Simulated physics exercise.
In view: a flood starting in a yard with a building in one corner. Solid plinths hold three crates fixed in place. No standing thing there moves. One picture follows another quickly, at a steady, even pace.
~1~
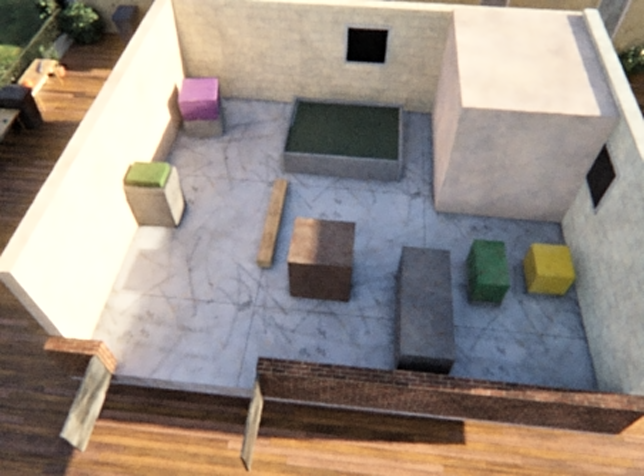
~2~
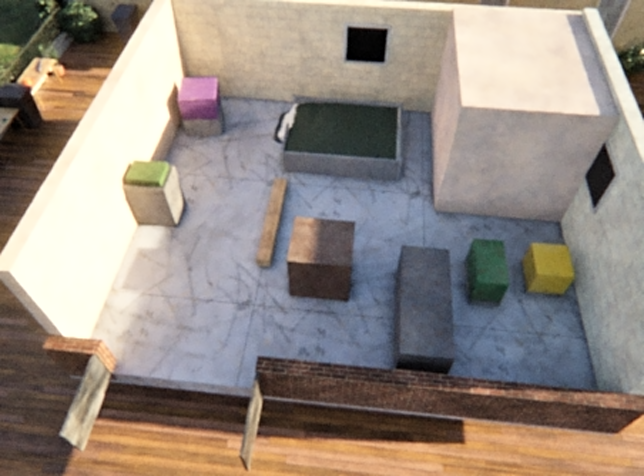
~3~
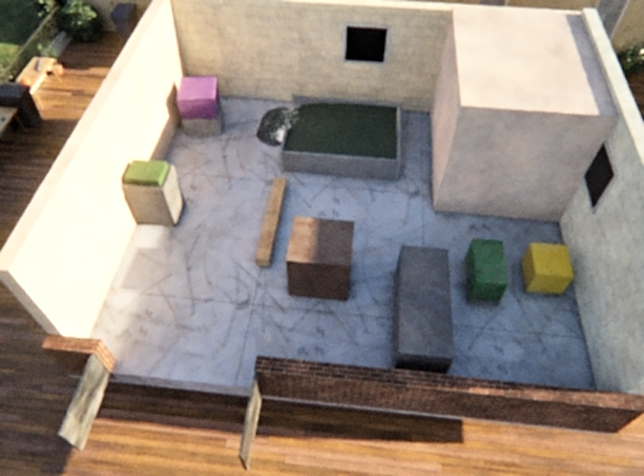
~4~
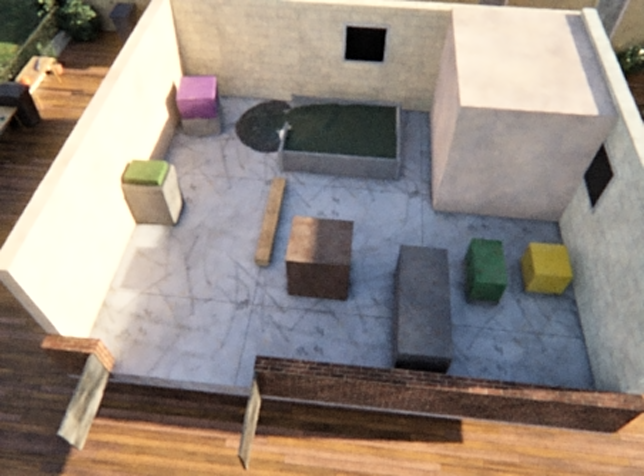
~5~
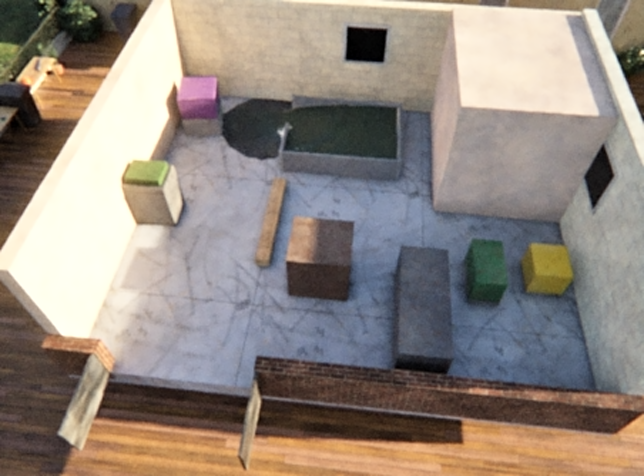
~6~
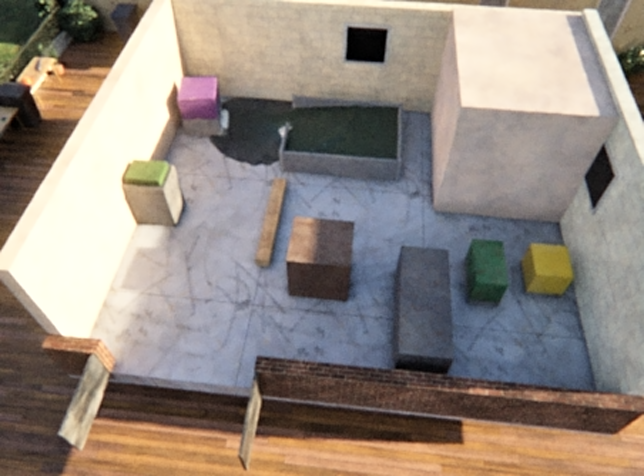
A walled yard with a pale corner building and scattered blocks, dark water pouring from a tank's left end and spreading leftward.
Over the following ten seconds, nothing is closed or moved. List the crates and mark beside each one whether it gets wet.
Yellow crate - stays dry; green crate - stays dry; purple crate - stays dry.
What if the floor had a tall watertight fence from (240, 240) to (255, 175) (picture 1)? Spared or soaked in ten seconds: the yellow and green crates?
First yellow, which is left alone, then green, which is left alone.
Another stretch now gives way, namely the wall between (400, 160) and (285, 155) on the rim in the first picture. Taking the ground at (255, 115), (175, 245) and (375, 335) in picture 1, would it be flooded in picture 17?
Order as asked: Untouched, untouched, swamped.
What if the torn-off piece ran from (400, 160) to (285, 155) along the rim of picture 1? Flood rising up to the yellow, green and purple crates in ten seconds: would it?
Result - yellow crate gets flooded; green crate gets flooded; purple crate is not reached.
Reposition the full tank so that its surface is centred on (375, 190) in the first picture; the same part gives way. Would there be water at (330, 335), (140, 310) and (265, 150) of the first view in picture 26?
Results in order - left untouched, left untouched, swamped.
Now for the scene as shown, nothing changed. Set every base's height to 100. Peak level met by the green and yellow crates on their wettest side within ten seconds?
Roughly 20 and 0 per cent respectively.
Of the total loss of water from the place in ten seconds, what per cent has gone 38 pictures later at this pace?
About 0 %.
A moment on, water covers 10 % of the floor; the yellow crate not reached, the green crate not reached, the purple crate water round its plinth.
Next, water covers 15 % of the floor; the yellow crate not reached, the green crate not reached, the purple crate water round its plinth.
Then, water covers 20 % of the floor; the yellow crate not reached, the green crate not reached, the purple crate water round its plinth.
Later, water covers 35 % of the floor; the yellow crate not reached, the green crate not reached, the purple crate water round its plinth.
In the end, water covers 60 % of the floor; the yellow crate stayed above the water, the green crate stayed above the water, the purple crate stayed above the water.
